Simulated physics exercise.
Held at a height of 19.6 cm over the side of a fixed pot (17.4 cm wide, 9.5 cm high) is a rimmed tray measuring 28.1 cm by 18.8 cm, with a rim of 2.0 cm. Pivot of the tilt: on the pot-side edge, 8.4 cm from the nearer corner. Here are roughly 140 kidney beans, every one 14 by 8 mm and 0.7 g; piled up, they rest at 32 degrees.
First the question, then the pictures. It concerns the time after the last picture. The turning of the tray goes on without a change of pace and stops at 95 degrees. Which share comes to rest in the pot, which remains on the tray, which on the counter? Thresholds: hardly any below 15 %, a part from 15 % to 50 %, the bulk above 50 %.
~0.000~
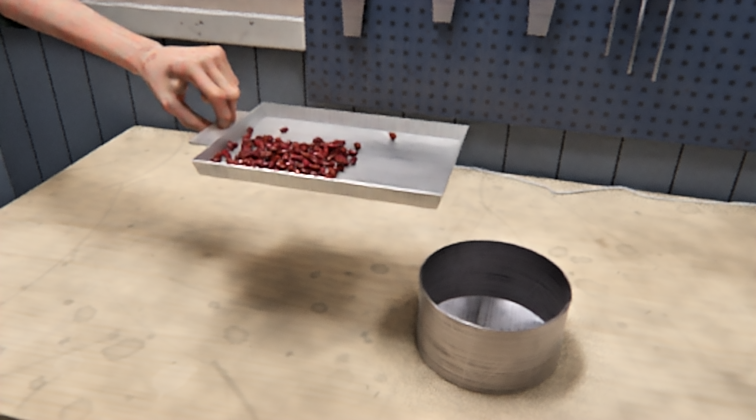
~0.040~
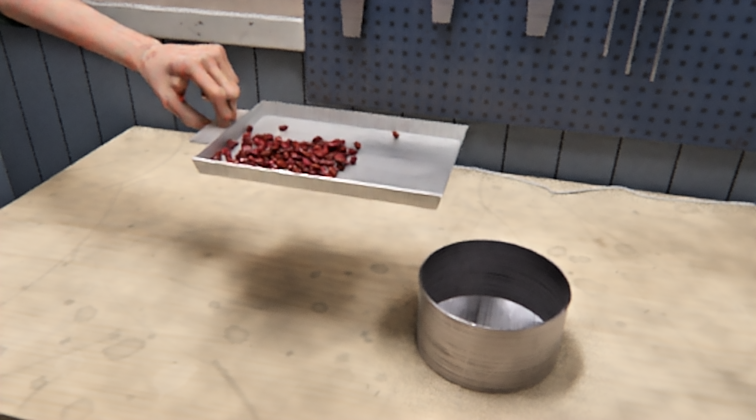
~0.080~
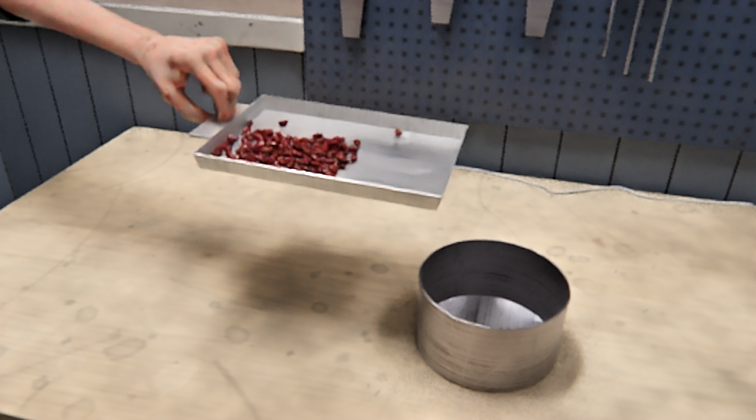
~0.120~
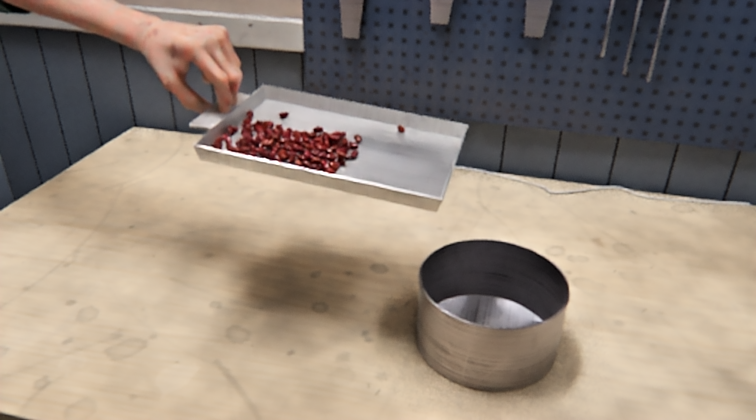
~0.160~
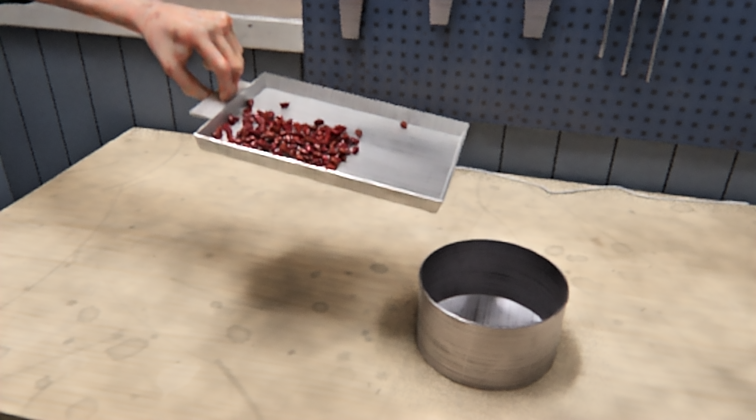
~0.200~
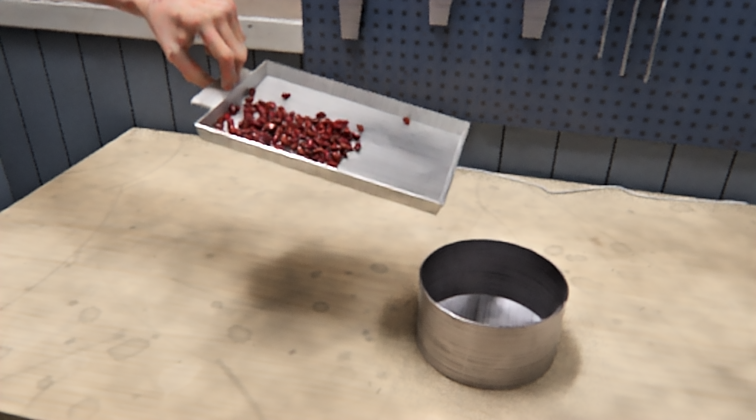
Prediction - pot: The bulk; tray: Hardly any; counter: Hardly any.
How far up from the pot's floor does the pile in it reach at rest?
Measured height: Approx. 1.5 cm.
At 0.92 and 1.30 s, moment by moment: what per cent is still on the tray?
I'd say roughly 30, then roughly 0.
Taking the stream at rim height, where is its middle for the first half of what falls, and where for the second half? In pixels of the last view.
Early: About (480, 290); late: About (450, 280).
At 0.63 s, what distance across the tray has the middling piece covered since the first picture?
Around 12 centimetres.
After 0.63 s, tilt 52 degrees; the tray holds 100 %, the pot 0 %.
After 0.92 s, tilt 79 degrees; the tray holds 30 %, the pot 50 %.
After 1.30 s, tilt 95 degrees; the tray holds 0 %, the pot 95 %.
At rest (2.1 s), pot 100 %, tray 0 %, counter 0 %.
